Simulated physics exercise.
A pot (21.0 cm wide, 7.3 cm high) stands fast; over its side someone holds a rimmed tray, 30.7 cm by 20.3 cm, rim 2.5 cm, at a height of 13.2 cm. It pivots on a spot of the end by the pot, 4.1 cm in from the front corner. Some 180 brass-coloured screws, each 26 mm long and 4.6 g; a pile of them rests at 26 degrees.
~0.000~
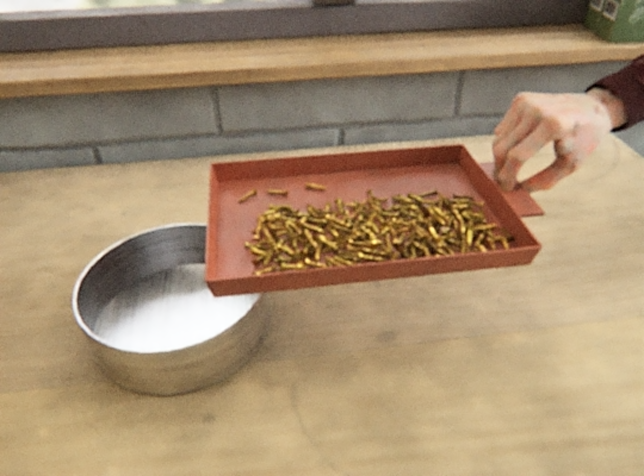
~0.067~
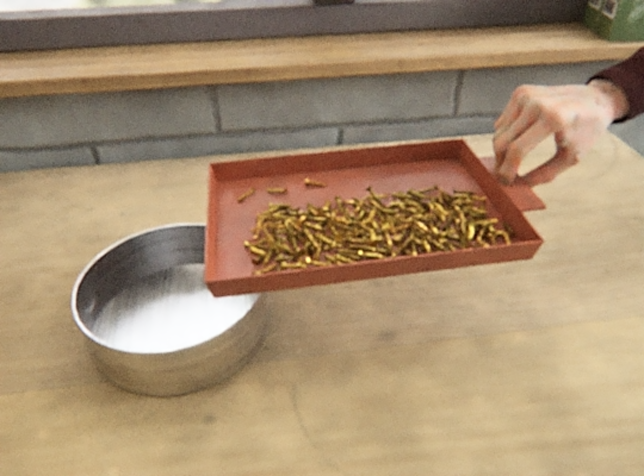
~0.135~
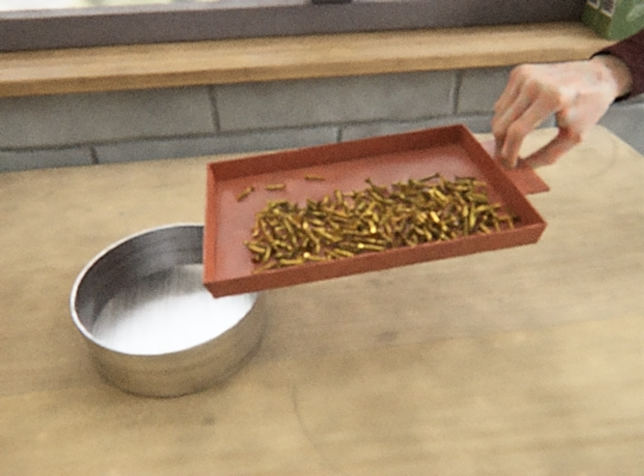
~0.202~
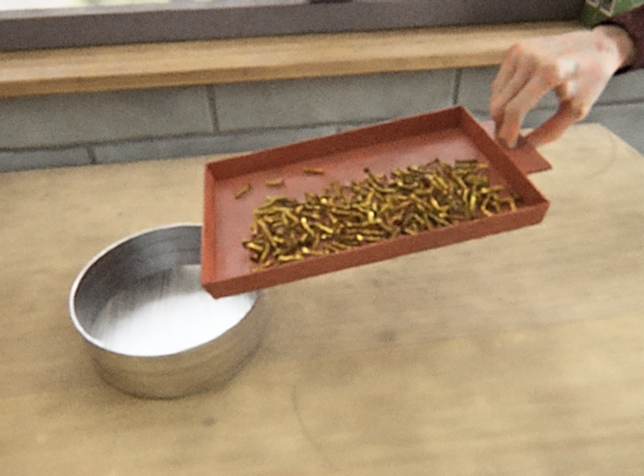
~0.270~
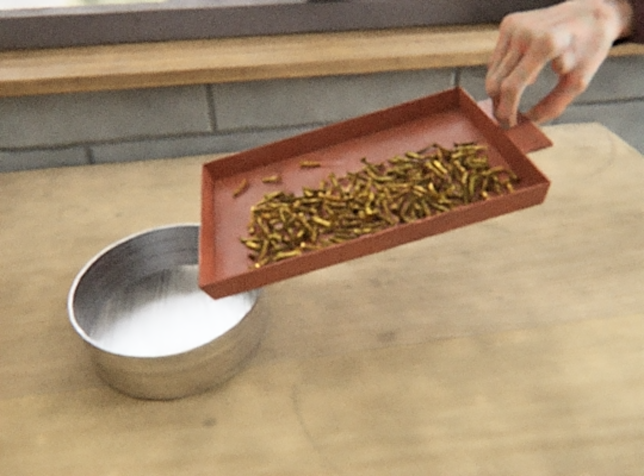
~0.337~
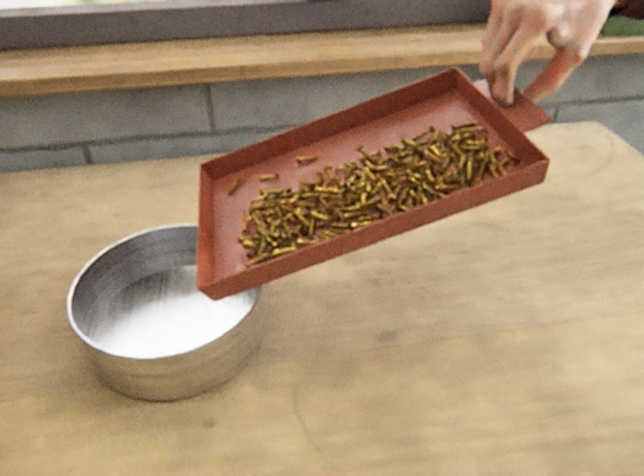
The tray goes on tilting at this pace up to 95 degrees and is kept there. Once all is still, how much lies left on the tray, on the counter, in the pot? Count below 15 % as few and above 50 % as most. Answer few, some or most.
Tray: Few, counter: Few, pot: Most.
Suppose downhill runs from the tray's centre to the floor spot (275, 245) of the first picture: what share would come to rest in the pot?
About 65 per cent.
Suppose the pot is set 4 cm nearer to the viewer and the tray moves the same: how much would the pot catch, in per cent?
It would be near 95 per cent.
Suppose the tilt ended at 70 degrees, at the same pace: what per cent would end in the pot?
Then about 25 per cent.
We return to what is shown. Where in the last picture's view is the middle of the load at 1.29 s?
Near (196, 242).
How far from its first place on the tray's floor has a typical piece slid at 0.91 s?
Roughly 14 cm.
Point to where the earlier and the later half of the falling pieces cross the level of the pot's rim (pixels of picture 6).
At about (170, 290), then at (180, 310).
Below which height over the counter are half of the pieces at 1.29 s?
Roughly 14 cm.
Then, at 0.91 s, tilt 54 degrees; the tray holds 100 %, the pot 0 %.
After 1.29 s, tilt 79 degrees; the tray holds 70 %, the pot 25 %.
After 1.75 s, tilt 95 degrees; the tray holds 25 %, the pot 65 %.
In the end, at 2.7 s, tray 0 %, counter 5 %, pot 95 %.
